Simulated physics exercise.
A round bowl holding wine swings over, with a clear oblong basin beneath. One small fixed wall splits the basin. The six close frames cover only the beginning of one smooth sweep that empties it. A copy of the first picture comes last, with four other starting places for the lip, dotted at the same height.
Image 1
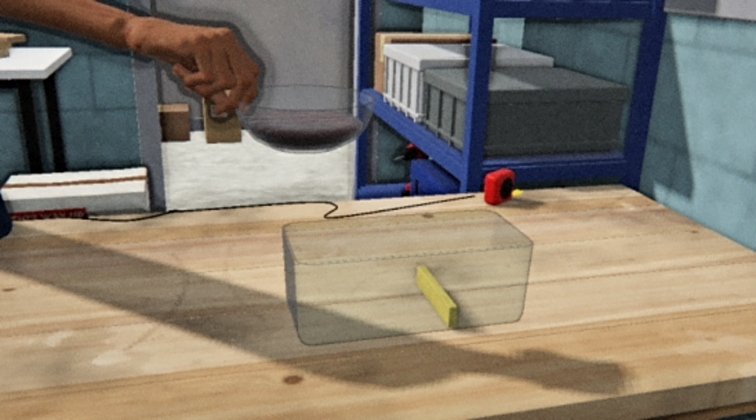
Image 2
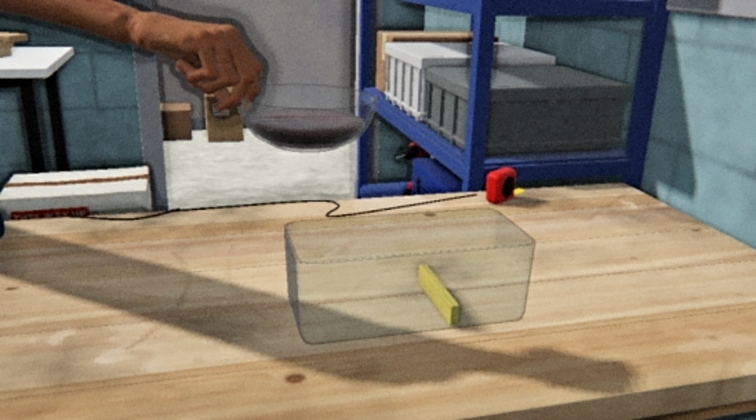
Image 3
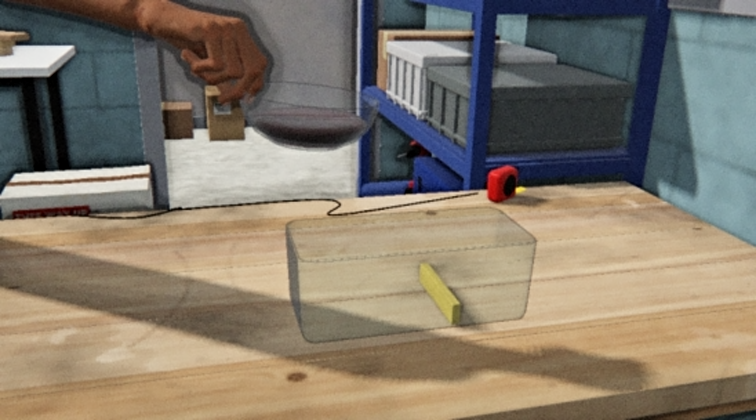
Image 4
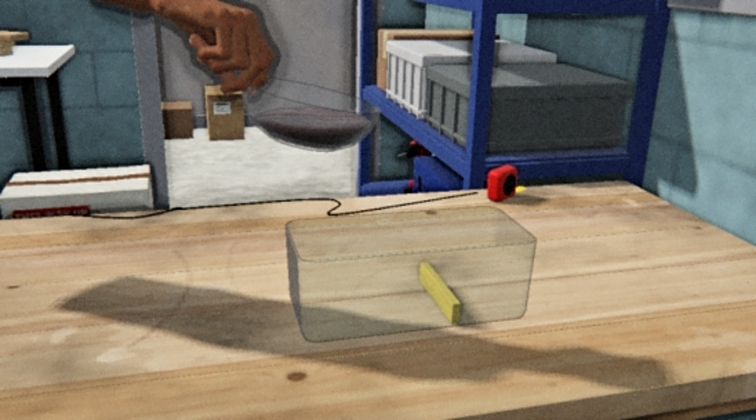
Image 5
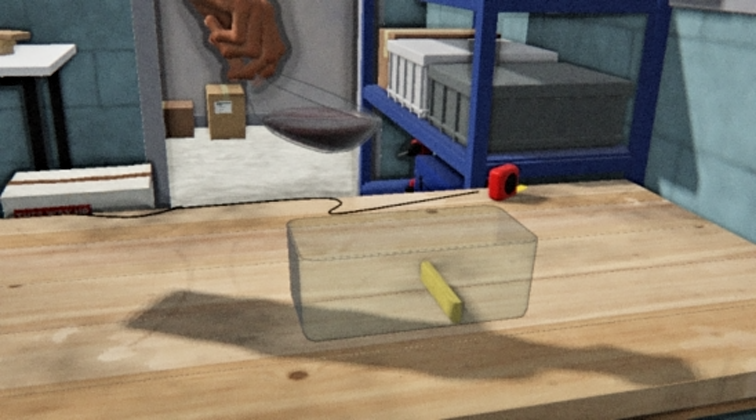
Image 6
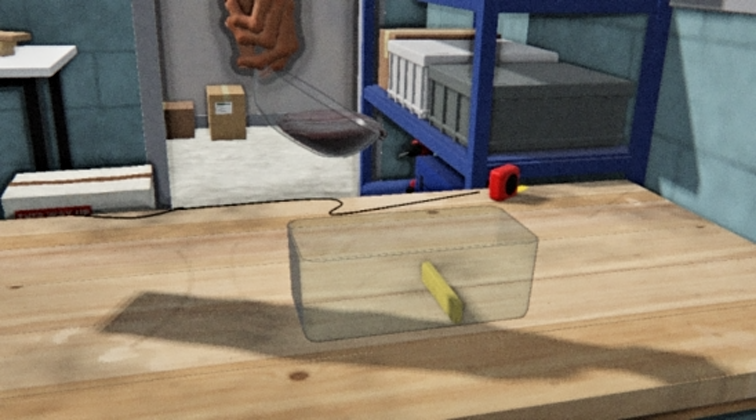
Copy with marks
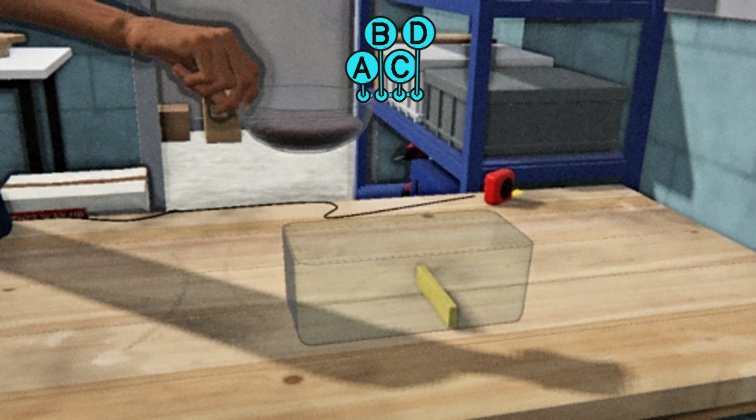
A hand tilting a clear round bowl of dark wine above a wooden workbench, with a transparent oblong basin standing below.
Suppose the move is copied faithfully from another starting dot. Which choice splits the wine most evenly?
D works best here.
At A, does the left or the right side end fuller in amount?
The left one.
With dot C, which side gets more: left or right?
More ends on the left.
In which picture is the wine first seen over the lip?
Picture 6.
In cyan, A at (363, 95); B at (381, 95); C at (399, 94); D at (416, 94).
With A, about 91 % ends left of the wall and 8 % right of it.
With B, about 92 % ends left of the wall and 7 % right of it.
With C, about 75 % ends left of the wall and 24 % right of it.
With D, about 42 % ends left of the wall and 57 % right of it.
